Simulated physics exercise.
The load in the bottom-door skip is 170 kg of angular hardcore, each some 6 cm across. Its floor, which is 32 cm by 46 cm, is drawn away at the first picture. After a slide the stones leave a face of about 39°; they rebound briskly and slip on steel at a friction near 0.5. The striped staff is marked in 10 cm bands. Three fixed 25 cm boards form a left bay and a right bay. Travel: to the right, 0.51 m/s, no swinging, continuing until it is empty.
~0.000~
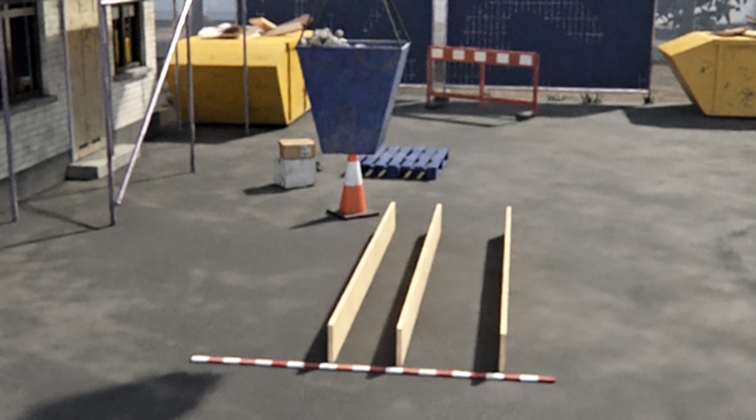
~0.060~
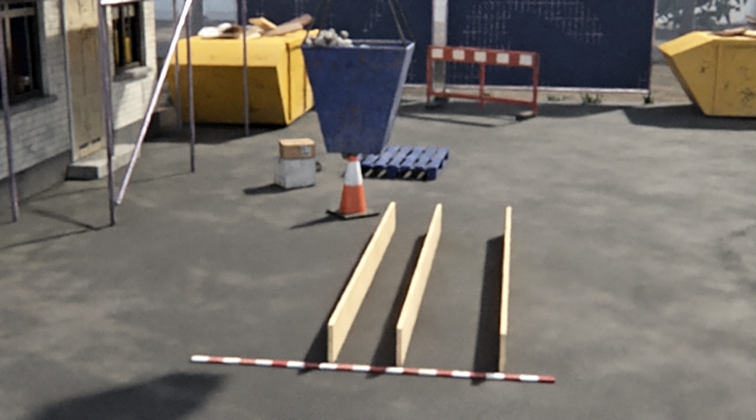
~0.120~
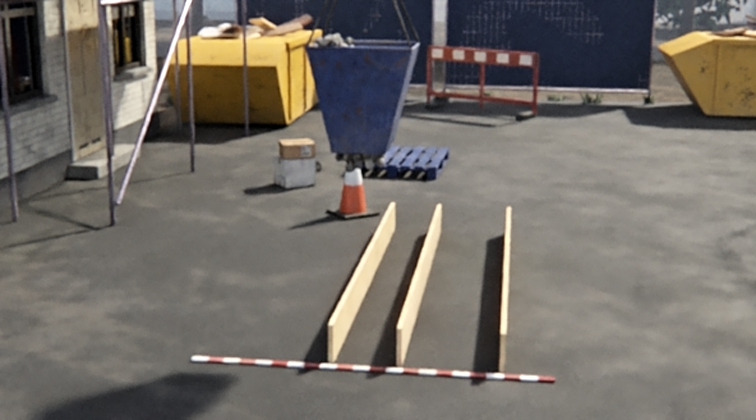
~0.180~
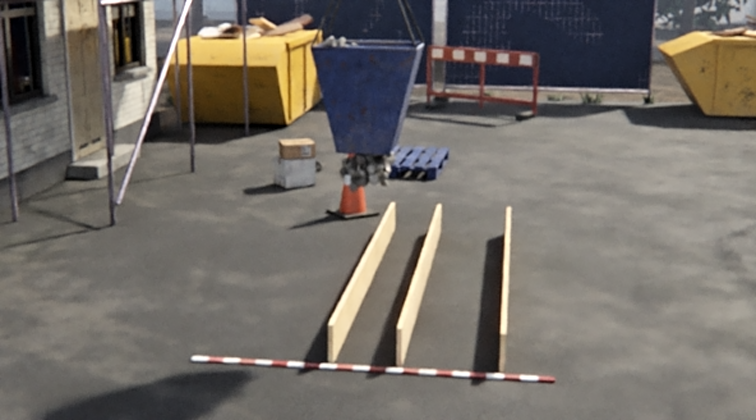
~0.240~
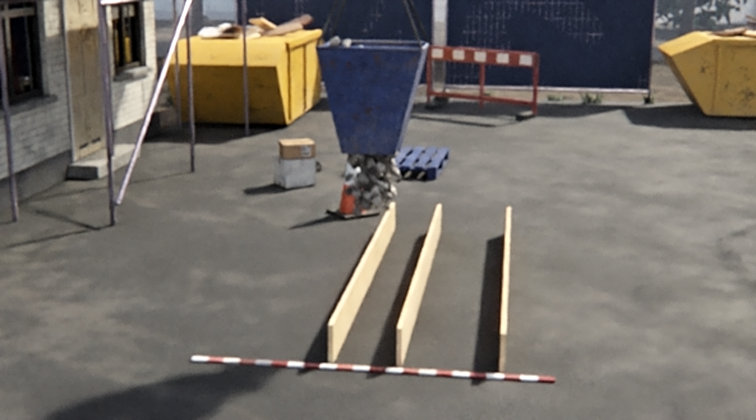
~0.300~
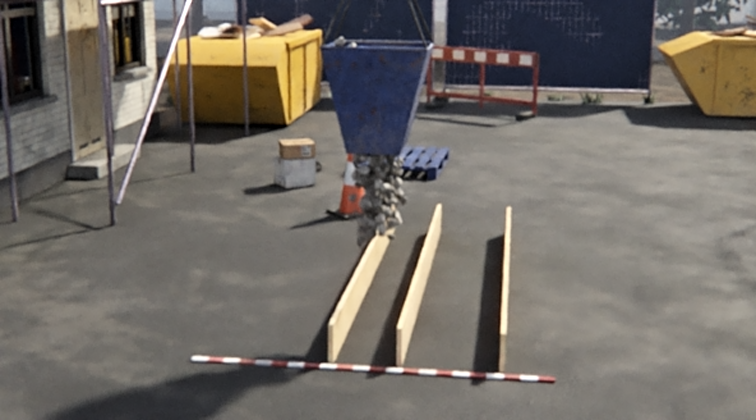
A blue skip filled with grey rubble hangs above a paved yard and drifts slightly to the right, passing in front of an orange and white traffic cone. Stones then begin dropping from its underside, and the stream lengthens downward toward the nearest of three upright wooden boards.
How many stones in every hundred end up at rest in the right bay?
About 61 in a hundred.
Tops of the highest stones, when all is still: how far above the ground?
Some 24 cm up.
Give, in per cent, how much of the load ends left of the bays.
Around 0 in a hundred of the load.
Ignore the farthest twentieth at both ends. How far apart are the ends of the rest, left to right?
90 cm.
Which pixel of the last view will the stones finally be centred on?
Pixel position of the middle approx (425, 326).
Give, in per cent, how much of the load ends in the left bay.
About 40 percent of the load.
After 0.7 s, 18 % in the bottom-door skip, 53 % falling or lying in the left bay, 29 % falling or lying in the right bay; the stones farthest right are at (453, 315).
After 1.1 s, 0 % in the bottom-door skip, 39 % falling or lying in the left bay, 61 % falling or lying in the right bay; the stones farthest right are at (497, 329).
After 1.7 s, 0 % in the bottom-door skip, 39 % falling or lying in the left bay, 61 % falling or lying in the right bay; the stones farthest right are at (497, 334).
After 2.6 s, 0 % in the bottom-door skip, 39 % falling or lying in the left bay, 61 % falling or lying in the right bay; the stones farthest right are at (497, 334).
After 4.5 s, 0 % in the bottom-door skip, 39 % in the left bay, 61 % in the right bay; the stones farthest right are at (497, 334).
